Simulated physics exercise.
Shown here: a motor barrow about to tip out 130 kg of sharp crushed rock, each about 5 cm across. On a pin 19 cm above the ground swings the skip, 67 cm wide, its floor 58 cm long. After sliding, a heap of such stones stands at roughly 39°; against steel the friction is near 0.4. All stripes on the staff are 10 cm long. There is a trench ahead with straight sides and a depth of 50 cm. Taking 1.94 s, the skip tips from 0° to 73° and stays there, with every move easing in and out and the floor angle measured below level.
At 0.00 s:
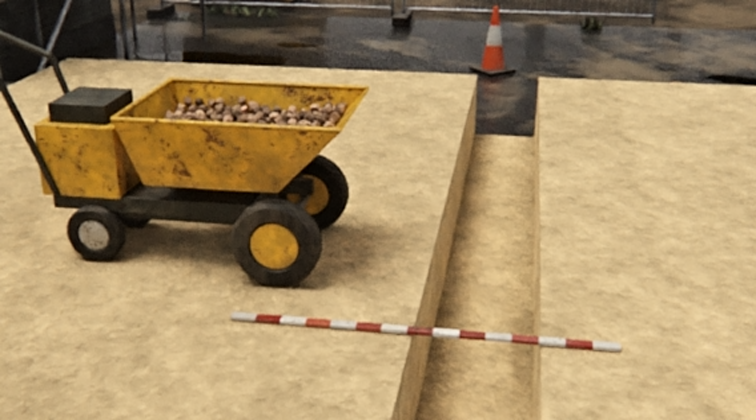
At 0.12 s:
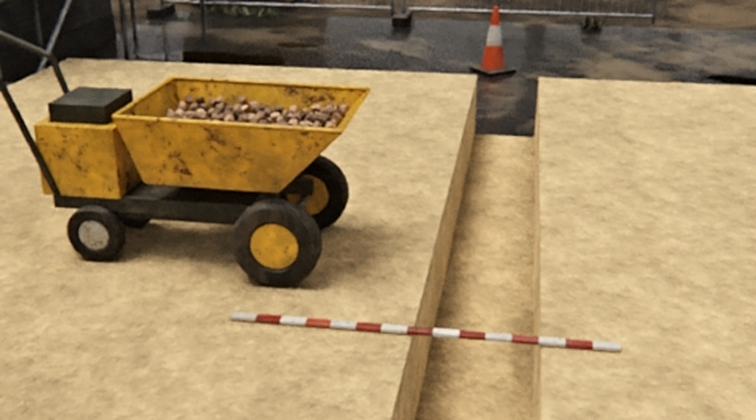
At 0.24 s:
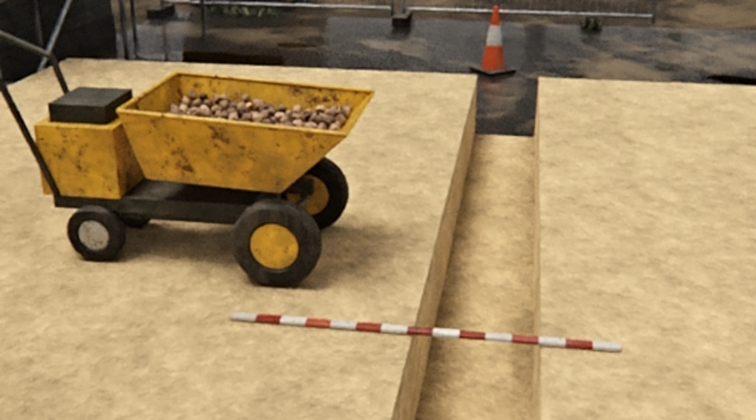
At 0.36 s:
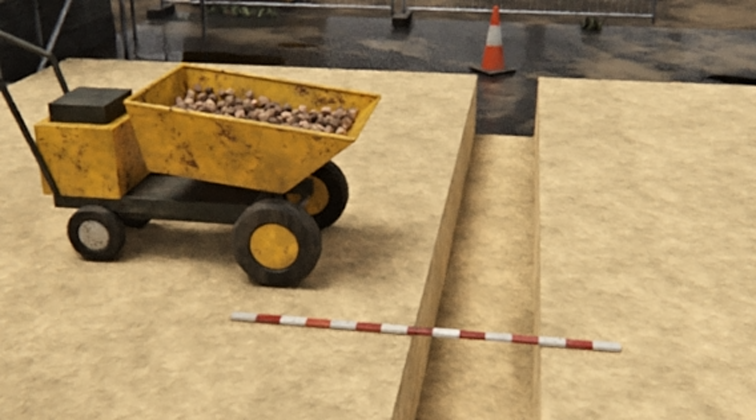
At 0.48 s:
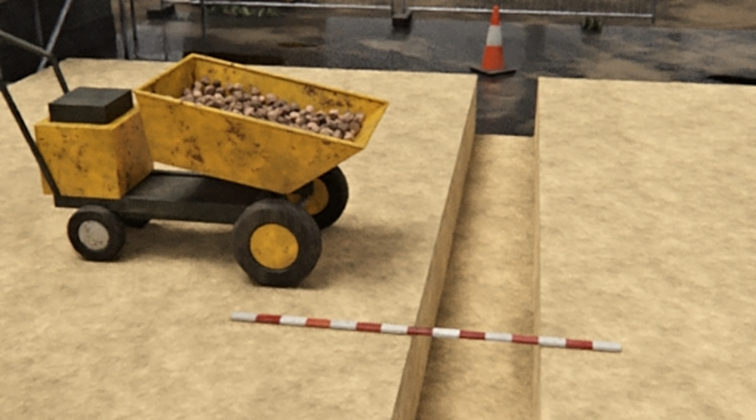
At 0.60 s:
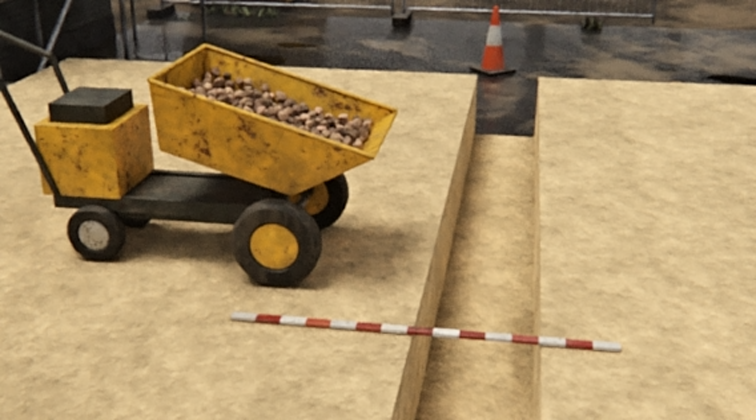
On a sandy work site, a yellow motor barrow's skip full of brown stones slowly tilting forward beside a straight-sided trench.
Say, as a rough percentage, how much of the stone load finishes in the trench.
Roughly 100 out of 100.
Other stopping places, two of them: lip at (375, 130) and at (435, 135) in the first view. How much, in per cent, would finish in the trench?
It comes to about 100 and 75 in a hundred.
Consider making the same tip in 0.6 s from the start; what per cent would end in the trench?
Roughly 100 per cent.
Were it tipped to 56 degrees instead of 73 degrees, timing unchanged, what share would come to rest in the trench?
Then roughly 25 percent.
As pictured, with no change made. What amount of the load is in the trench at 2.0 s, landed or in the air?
Some 50 per cent.
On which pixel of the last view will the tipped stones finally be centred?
Their centre sits close to (482, 349).
After 1.5 s the floor is at 62°; 100 % in the skip; the foremost stones are at (420, 225).
After 2.0 s the floor is at 73°; 50 % in the skip, 50 % in the trench; the foremost stones are at (525, 370).
After 2.4 s the floor is at 73°; 18 % in the skip, 82 % in the trench; the foremost stones are at (529, 350).
After 4.3 s the floor is at 73°; 0 % in the skip, 100 % in the trench; the foremost stones are at (530, 347).
